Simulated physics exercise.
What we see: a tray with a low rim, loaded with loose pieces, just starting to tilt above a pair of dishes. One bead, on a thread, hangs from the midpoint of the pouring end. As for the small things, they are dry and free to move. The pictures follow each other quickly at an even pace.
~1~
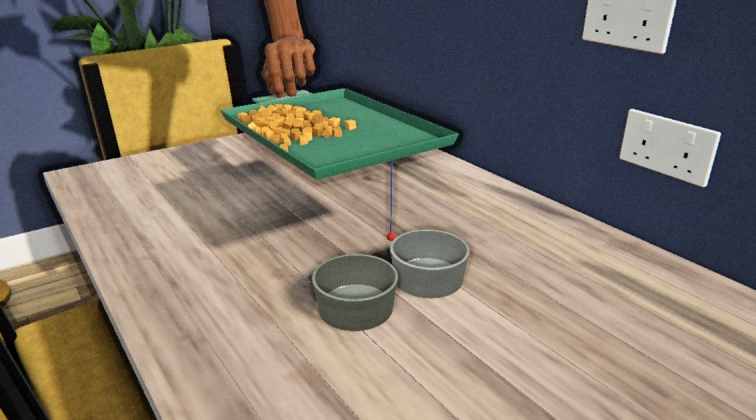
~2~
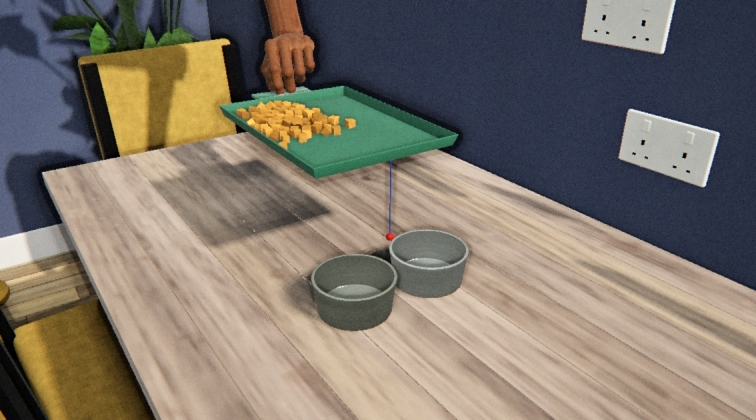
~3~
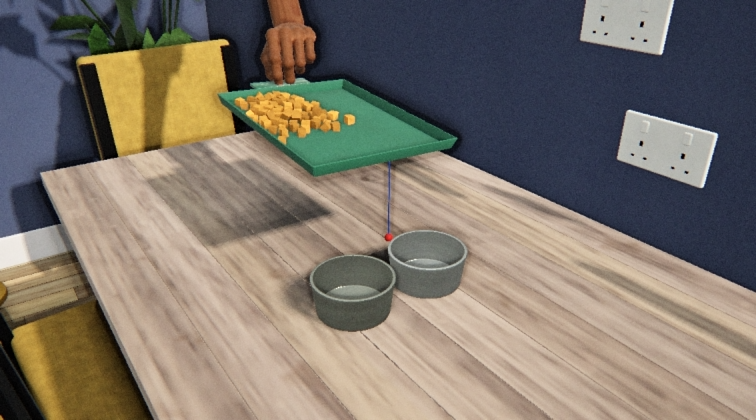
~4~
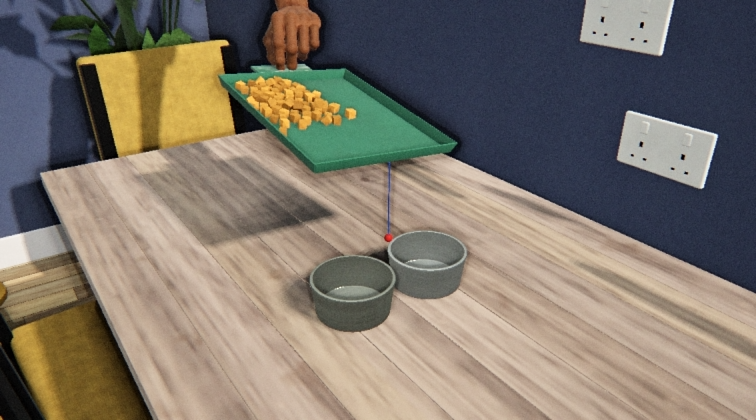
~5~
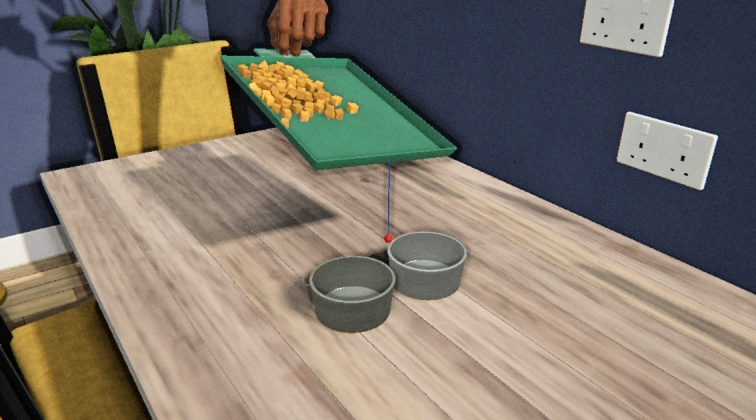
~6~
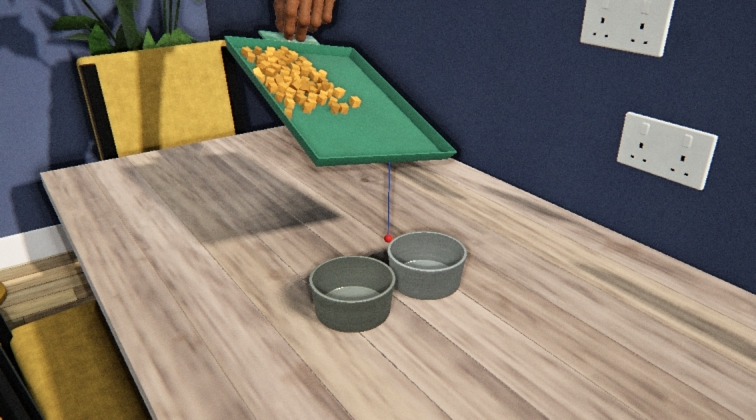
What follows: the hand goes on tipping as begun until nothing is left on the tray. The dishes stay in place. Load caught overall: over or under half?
Under.
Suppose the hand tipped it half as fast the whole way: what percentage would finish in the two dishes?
Roughly 40 percent.
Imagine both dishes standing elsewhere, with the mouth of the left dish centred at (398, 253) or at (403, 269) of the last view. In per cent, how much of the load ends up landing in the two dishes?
About 70 per cent first, then about 60 per cent.
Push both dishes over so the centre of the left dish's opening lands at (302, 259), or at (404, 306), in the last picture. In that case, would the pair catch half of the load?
First place: Short of half; second place: Short of half.
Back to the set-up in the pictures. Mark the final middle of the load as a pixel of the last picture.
Close to (486, 260) in the last picture.
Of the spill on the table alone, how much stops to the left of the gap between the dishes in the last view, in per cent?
Roughly 0 in a hundred.
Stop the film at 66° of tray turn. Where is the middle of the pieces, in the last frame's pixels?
Near (432, 155).
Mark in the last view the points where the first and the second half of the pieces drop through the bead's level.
The early half goes through (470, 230), the late half through (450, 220).
Shortly afterwards, tray tipped steeply; near two thirds on the tray; only a few outside both; near a quarter in the air.
Next, tray tipped past a quarter turn; near a quarter in the right dish; the bulk outside both; only a few in the air.
Some moments later, tray tipped past a quarter turn; near a quarter in the right dish; the bulk outside both.
In the end, tray tipped past a quarter turn; none at all in the left dish; near a quarter in the right dish; the bulk outside both.
